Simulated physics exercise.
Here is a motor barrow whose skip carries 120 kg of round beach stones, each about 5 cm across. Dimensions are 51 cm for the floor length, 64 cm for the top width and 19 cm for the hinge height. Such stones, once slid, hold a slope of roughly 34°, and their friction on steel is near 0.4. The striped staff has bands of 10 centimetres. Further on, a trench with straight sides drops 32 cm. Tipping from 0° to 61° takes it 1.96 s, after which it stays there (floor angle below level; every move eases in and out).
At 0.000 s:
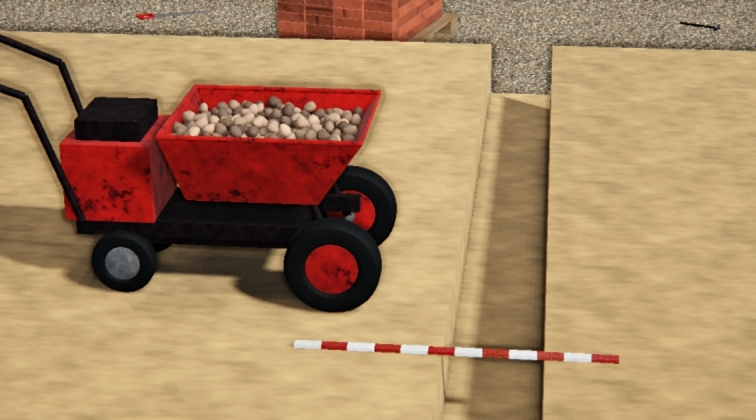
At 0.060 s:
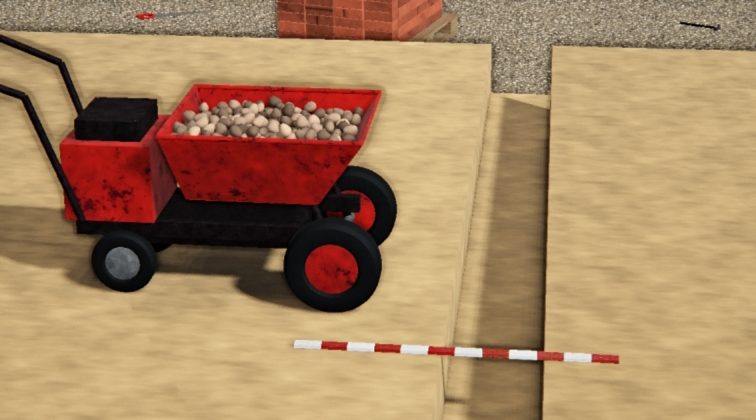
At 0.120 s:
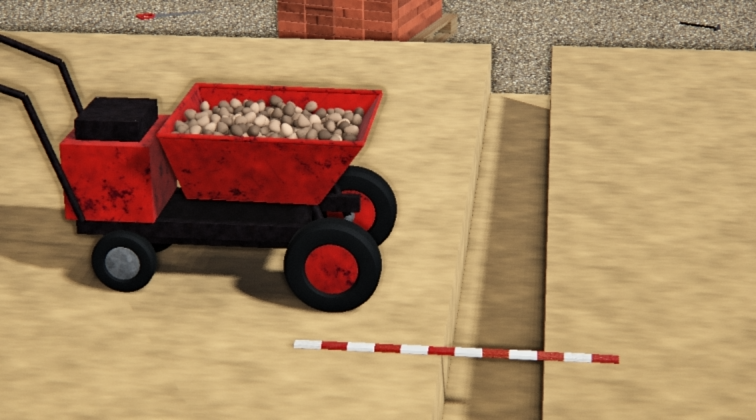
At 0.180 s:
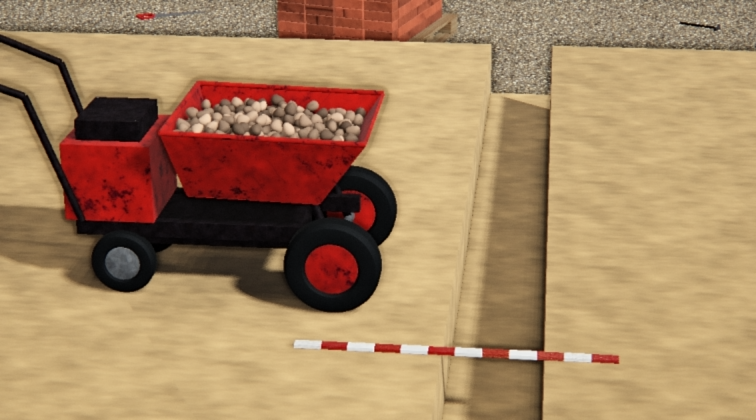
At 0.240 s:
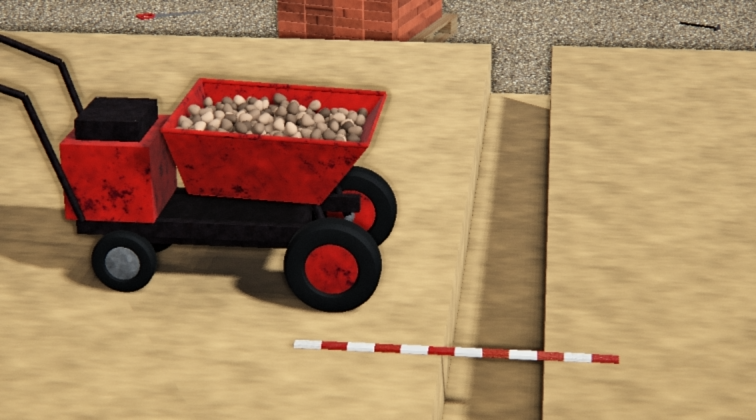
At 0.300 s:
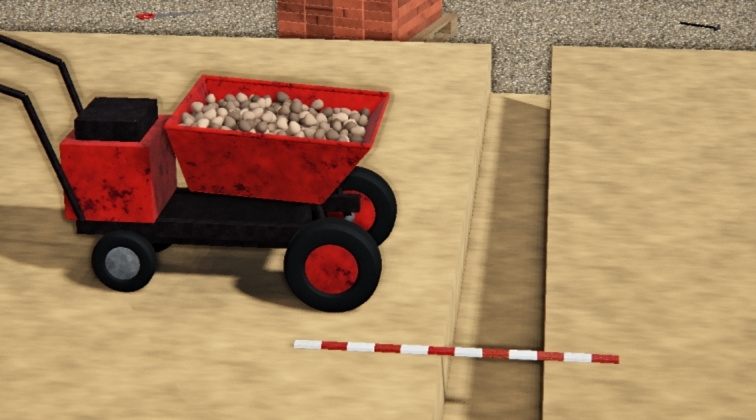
The clip opens on a red motor barrow, its skip heaped with round stones, standing on sandy ground left of a straight trench, with a red-and-white striped staff lying across the trench. The skip stays still at first, then tilts very slightly to the right, its rear edge rising, while the barrow's wheels stay put.
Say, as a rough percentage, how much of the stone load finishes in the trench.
Roughly 76 out of 100.
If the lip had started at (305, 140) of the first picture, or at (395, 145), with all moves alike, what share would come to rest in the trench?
Near 70 and near 50 percent.
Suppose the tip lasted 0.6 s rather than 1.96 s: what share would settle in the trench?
50 per cent.
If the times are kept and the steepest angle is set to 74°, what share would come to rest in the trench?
Some 85 in a hundred, I'd say.
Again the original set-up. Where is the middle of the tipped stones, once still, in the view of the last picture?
In the last view, about (506, 342).
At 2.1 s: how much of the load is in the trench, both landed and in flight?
Roughly 30% by that time.
After 1.5 s the floor is at 51°; 99 % in the skip, 1 % in the trench; the foremost stones are at (469, 205).
After 2.1 s the floor is at 61°; 66 % in the skip, 32 % in the trench, 2 % past the trench; the foremost stones are at (583, 279).
After 2.4 s the floor is at 61°; 45 % in the skip, 49 % in the trench, 6 % past the trench; the foremost stones are at (655, 272).
After 4.4 s the floor is at 61°; 18 % in the skip, 76 % in the trench, 6 % past the trench; the foremost stones are at (689, 279).
